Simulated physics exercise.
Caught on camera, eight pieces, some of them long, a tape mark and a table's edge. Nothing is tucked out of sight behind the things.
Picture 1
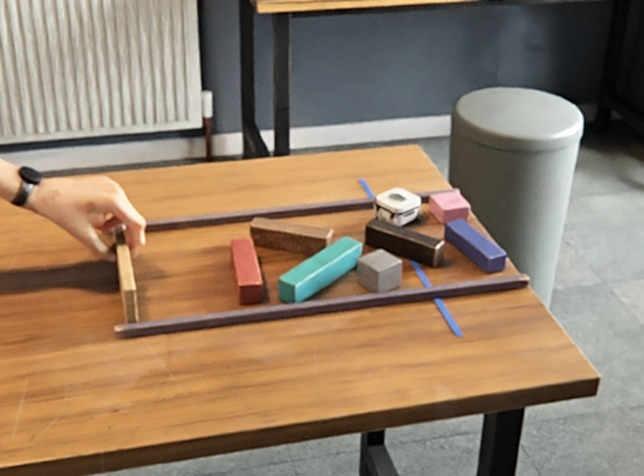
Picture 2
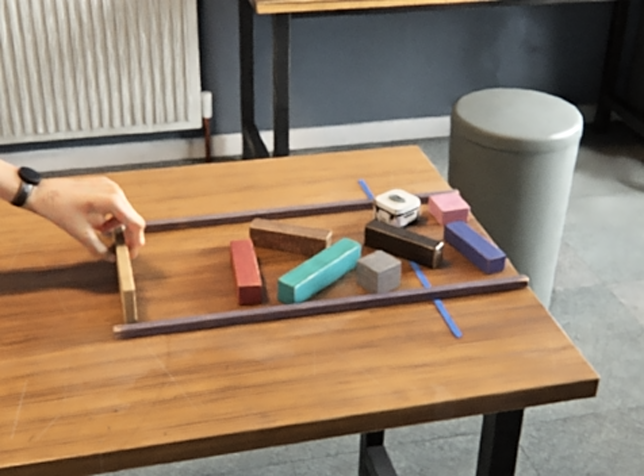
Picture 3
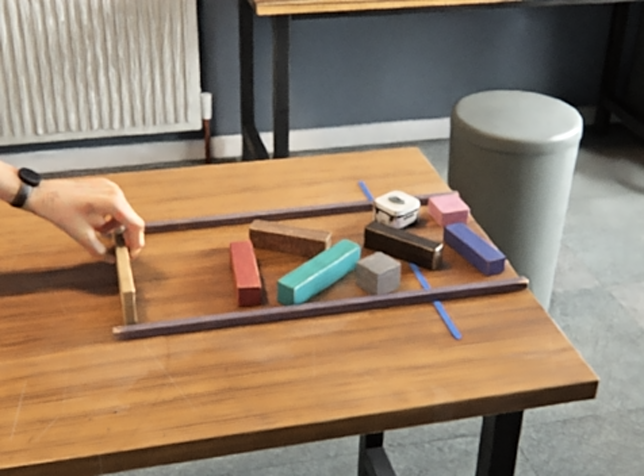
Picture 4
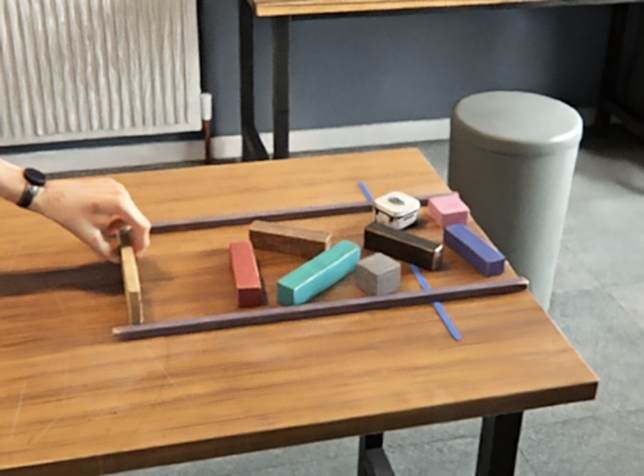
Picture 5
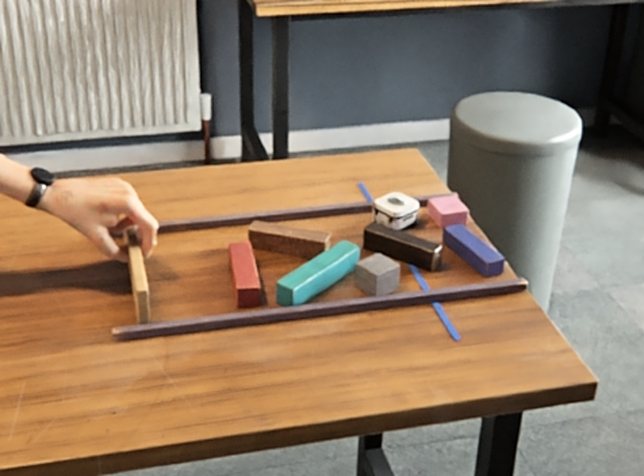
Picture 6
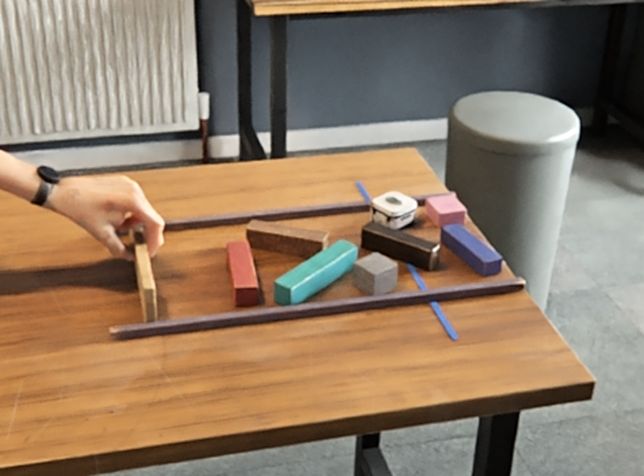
On a wooden table, a hand wearing a dark watch held a small board upright between two rails and slid it slightly right, while the colored blocks and white case ahead stayed put.
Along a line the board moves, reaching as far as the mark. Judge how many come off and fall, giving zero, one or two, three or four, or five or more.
Number falling: One or two.
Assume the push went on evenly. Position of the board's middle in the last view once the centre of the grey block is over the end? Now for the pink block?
The middle is at (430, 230) when it's the grey block, and at (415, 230) when it's the pink block.
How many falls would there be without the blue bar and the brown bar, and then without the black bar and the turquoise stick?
Result, first then second: 0, 0.
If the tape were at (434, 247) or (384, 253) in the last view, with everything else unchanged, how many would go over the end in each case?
Down on the floor: 3 and 1.
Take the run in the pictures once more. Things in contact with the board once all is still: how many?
It touches 2.
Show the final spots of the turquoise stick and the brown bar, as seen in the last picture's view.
Final spots - turquoise stick (459, 255), brown bar (419, 225).
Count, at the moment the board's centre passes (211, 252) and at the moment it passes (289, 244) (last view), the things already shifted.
At the first spot 0, then 4.
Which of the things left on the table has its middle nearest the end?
Answer: The pink block.
Soon after, none off yet; pink block at rest near (446, 211); blue bar at rest near (470, 249); white case at rest near (394, 212).
Then, none off yet; pink block at rest near (446, 211); blue bar moved a little near (491, 243); white case moved a little near (402, 209).
At rest, the number that fall off is one or two; fallen, blue bar.
